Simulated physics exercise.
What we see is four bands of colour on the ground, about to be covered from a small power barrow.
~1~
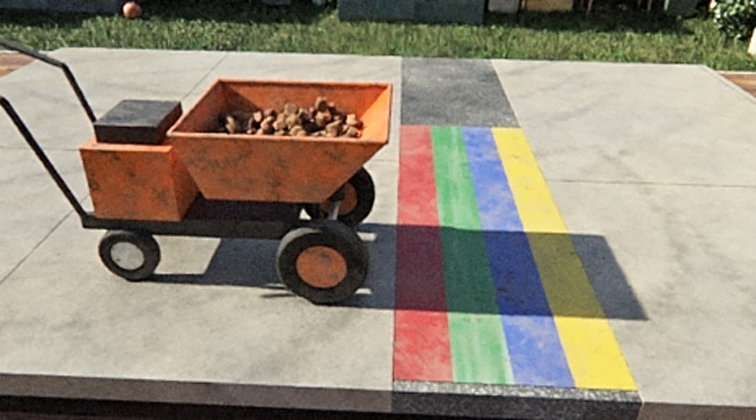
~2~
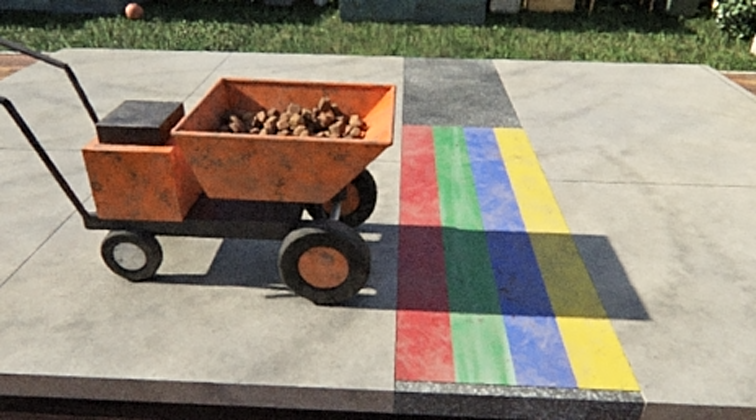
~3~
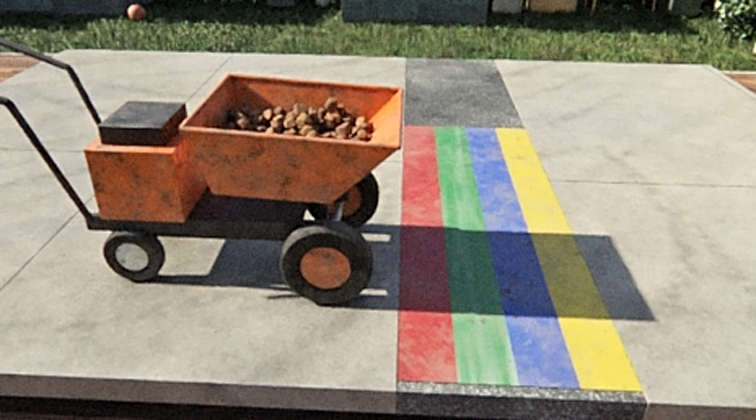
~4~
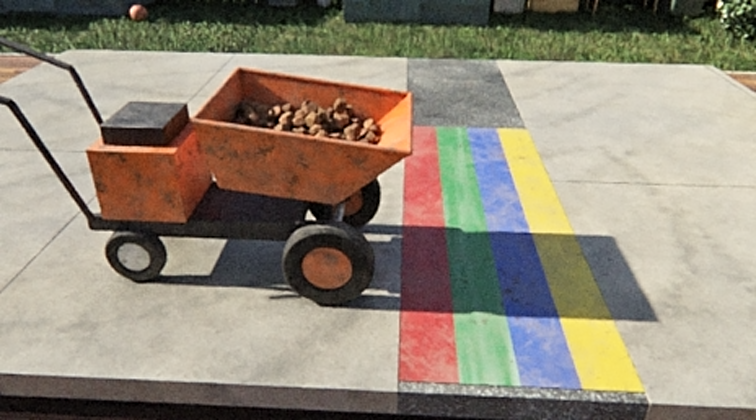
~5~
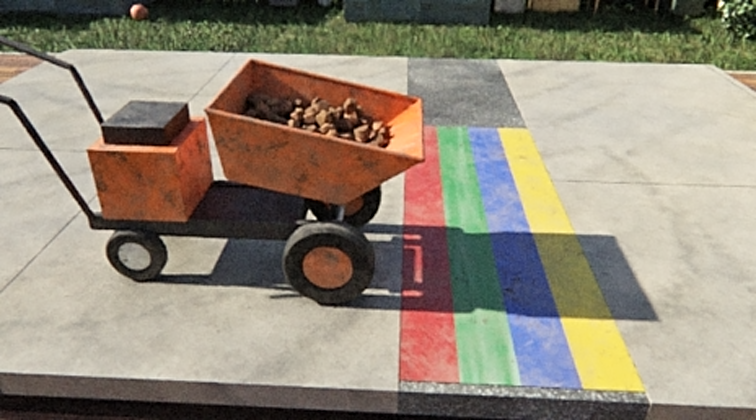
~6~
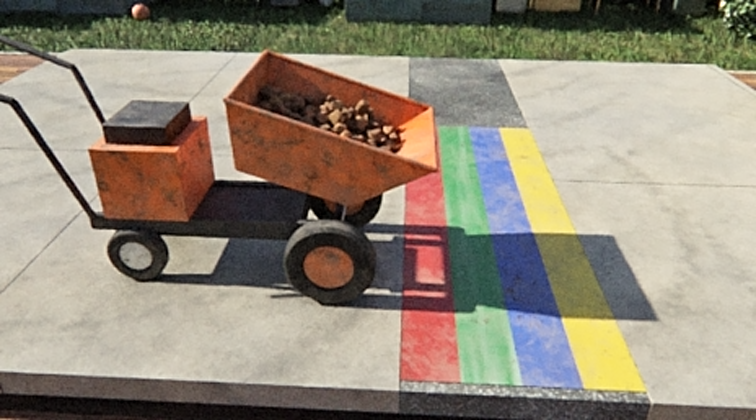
An orange skip full of brown clods, mounted on a small black-wheeled barrow, starts out level at the left of a sunlit pale paved slab, seen from slightly above and side-on. Red, green, blue and yellow strips lie side by side to its right, crossed by a dark shadow, with grass behind. The skip tilts steadily, its right lip lowering and its left end rising, while the wheels barely shift.
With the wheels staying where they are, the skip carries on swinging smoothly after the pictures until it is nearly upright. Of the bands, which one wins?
The blue band wins.
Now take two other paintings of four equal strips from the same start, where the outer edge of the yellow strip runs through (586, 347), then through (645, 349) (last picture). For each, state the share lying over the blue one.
In turn, 30 and 40 in a hundred.
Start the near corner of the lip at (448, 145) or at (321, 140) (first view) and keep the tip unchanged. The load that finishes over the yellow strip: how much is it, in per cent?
Around 40 and 10 per cent respectively.
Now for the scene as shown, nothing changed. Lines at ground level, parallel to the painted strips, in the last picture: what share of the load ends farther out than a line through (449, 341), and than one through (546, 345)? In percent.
Close to 90 and 50 per cent respectively.
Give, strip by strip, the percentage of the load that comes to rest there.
Per cent of the load - red strip: 0, green strip: 20, blue strip: 35, yellow strip: 25.
Just after the last frame, skip tipped steeply; every one in the skip.
A moment on, skip tipped right over; the larger part in the skip; about a tenth over the green strip; just a few over the blue strip.
Further on, skip tipped right over; roughly a quarter in the skip; roughly a quarter over the green strip; roughly a third over the blue strip; roughly a quarter over the yellow strip; about a tenth off the paint.
When it is over, skip tipped right over; about a tenth in the skip; not one over the red strip; roughly a quarter over the green strip; roughly a third over the blue strip; roughly a quarter over the yellow strip; about a tenth off the paint.
